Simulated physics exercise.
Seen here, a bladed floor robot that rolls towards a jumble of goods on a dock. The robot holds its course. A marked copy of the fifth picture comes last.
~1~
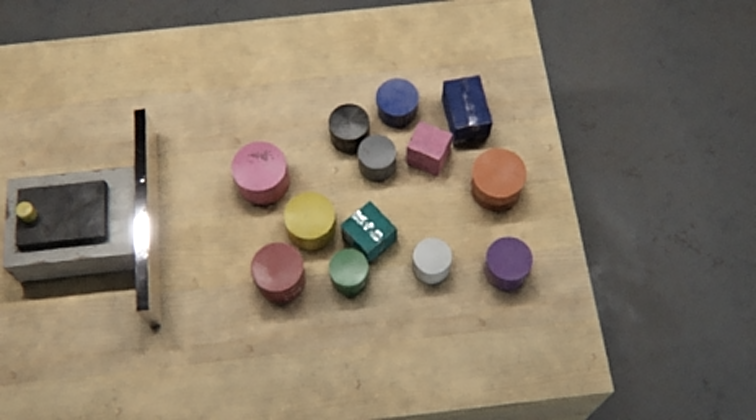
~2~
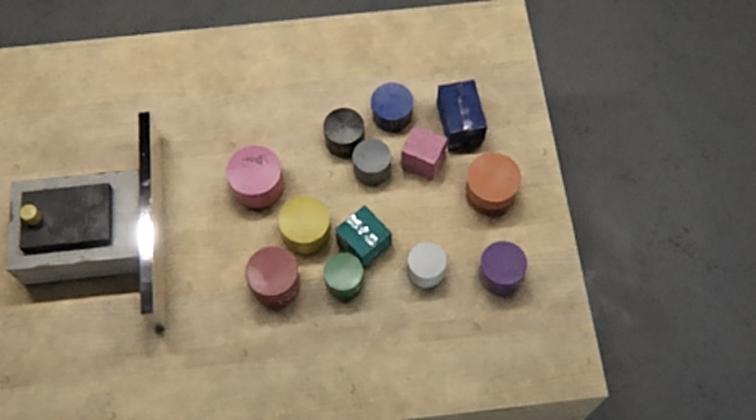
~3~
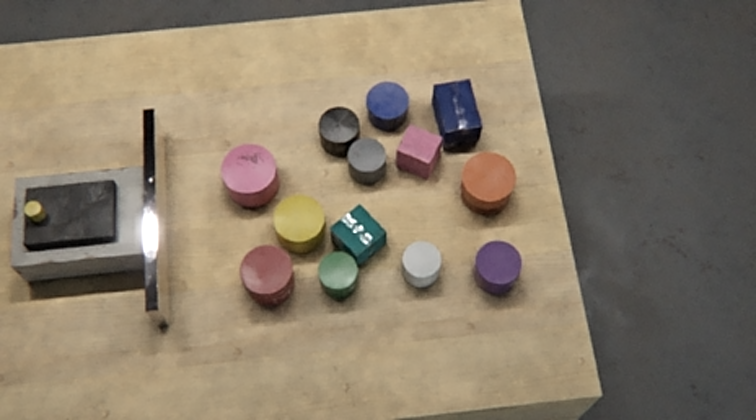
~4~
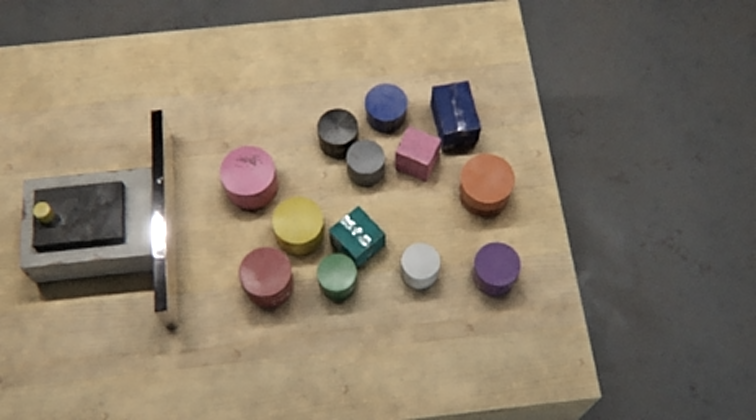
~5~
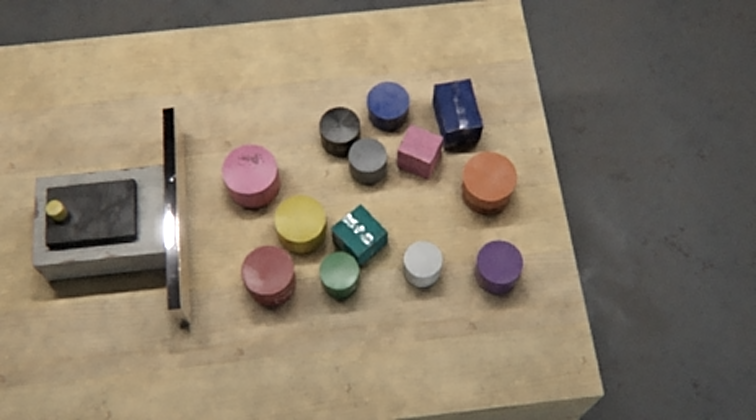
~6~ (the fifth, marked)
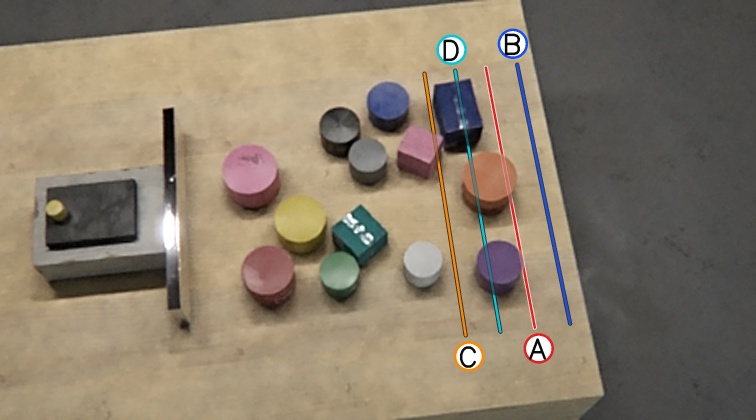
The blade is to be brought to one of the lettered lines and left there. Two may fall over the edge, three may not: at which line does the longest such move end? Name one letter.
As far as mark D.
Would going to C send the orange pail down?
No.
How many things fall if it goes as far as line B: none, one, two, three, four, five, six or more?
Six or more.
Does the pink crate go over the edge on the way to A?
Yes.
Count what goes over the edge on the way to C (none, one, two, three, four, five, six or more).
By then, none.
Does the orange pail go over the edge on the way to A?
Yes.
On the marked copy, A at (509, 190); B at (542, 186); C at (444, 197); D at (476, 193).
With D. Early on, robot (210, 200); green pail (367, 279); red pail (322, 271).
Further on, robot (320, 188); orange pail (498, 191); purple pail (510, 270).
At the end, robot (405, 179); orange pail over the edge; pink crate (543, 150); one fallen.
As for the rest, A drops four; B drops eight; C is within the limit but short.
